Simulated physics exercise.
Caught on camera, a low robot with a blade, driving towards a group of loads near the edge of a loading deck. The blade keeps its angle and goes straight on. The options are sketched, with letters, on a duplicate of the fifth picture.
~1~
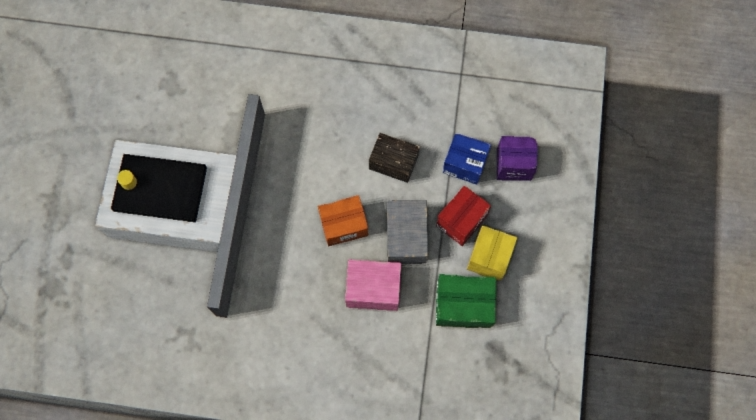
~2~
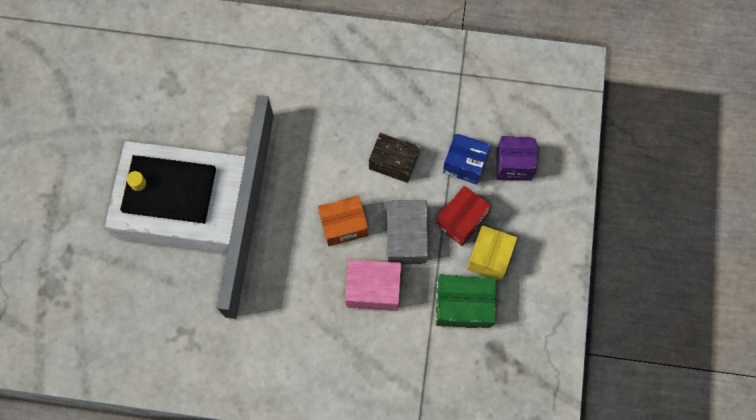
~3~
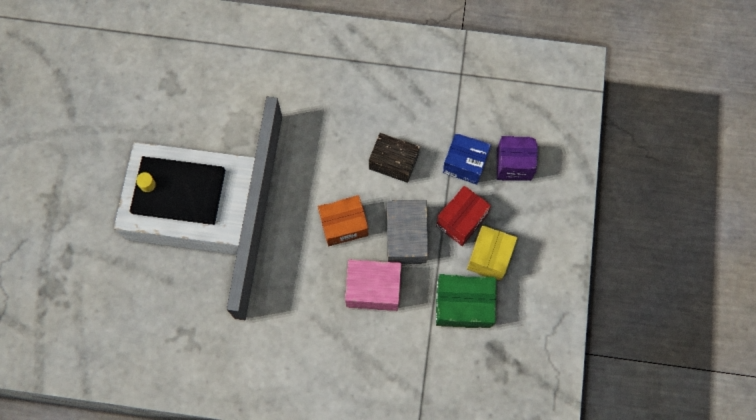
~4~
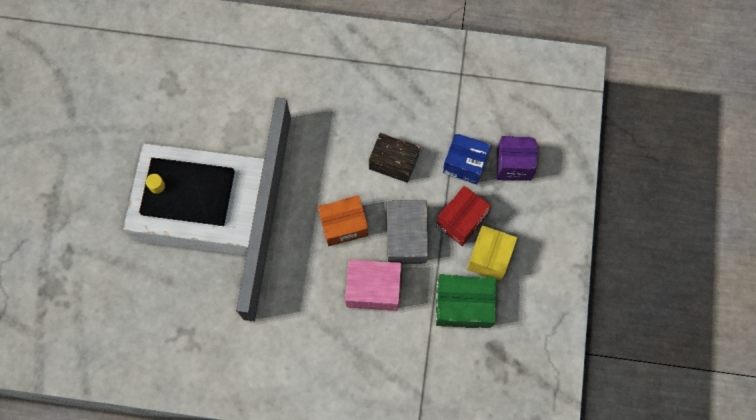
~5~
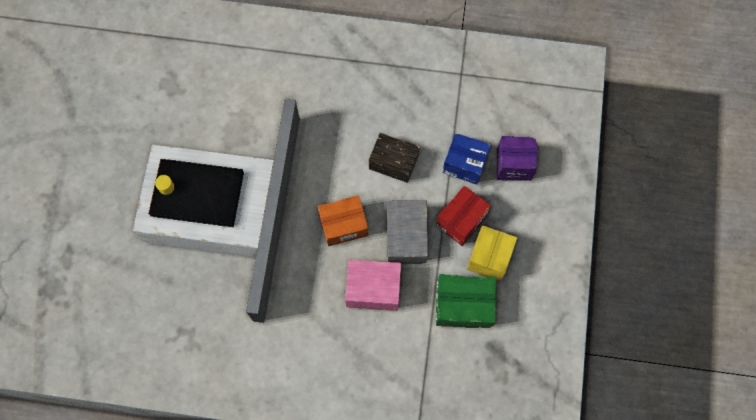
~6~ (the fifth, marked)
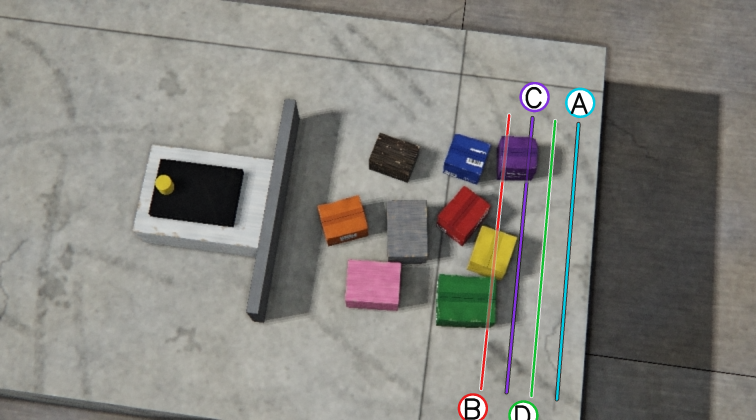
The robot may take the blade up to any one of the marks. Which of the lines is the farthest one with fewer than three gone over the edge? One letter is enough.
B.
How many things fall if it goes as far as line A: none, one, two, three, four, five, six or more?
By then, six or more.
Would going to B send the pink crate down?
By then, no.
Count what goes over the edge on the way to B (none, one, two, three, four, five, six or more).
Two.
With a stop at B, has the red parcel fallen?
By then, no.
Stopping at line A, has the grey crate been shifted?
By then, yes.
On the copy, A at (568, 255); B at (496, 246); C at (520, 249); D at (544, 252).
On B. First, robot (283, 204); red parcel (468, 216); grey crate (421, 235).
Then, robot (365, 214); yellow parcel (546, 261); purple box (547, 163).
Finally, robot (426, 223); purple box over the edge; yellow parcel over the edge; two fallen.
By contrast, A drops seven; C drops four; D drops six.
